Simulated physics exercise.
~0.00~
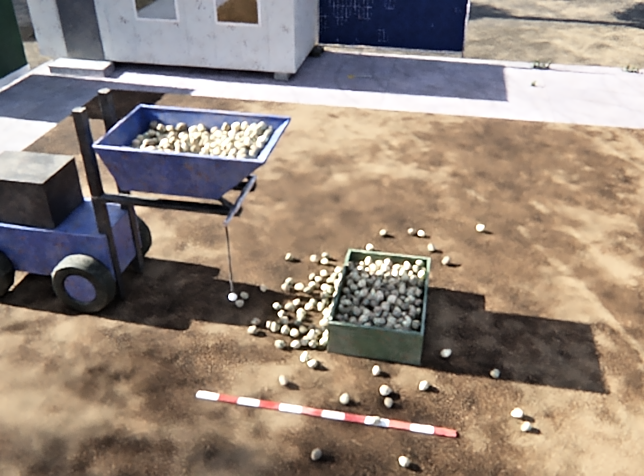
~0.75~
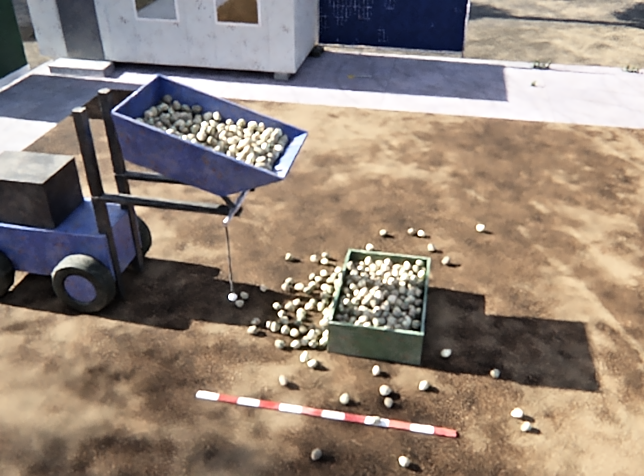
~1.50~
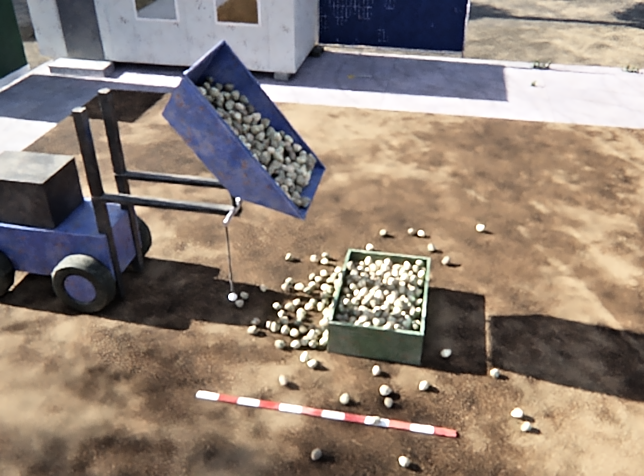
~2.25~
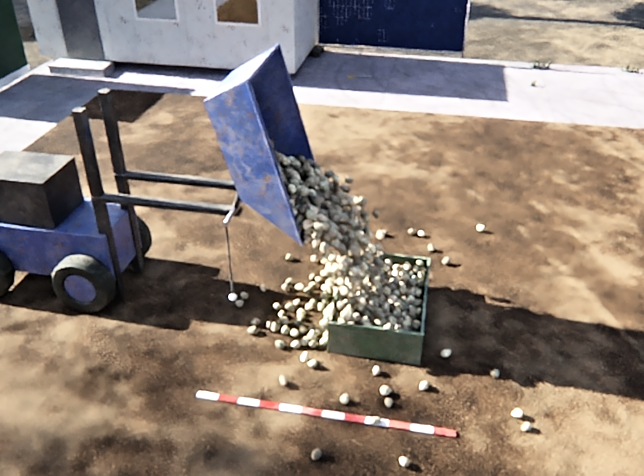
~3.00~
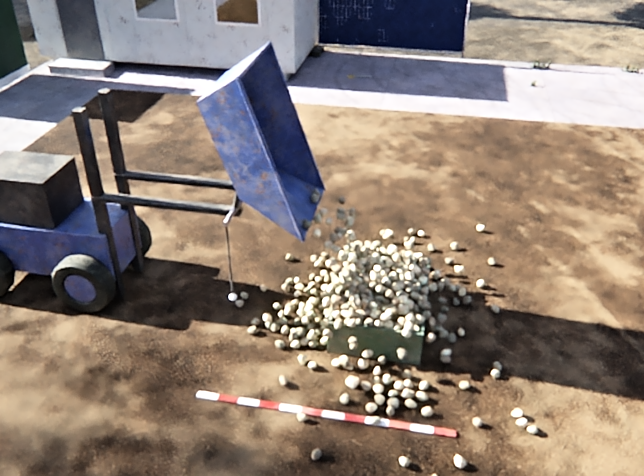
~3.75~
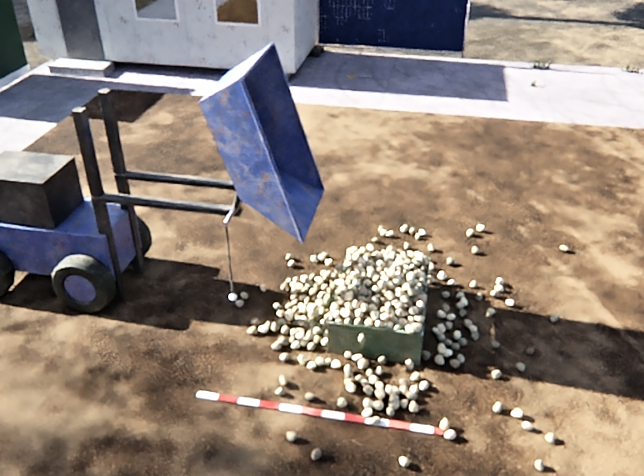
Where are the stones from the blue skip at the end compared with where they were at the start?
At the start they sit in the raised skip, up and to the left of the green bin. By the end they are lower and further right, heaped in the bin and scattered on the ground around it.
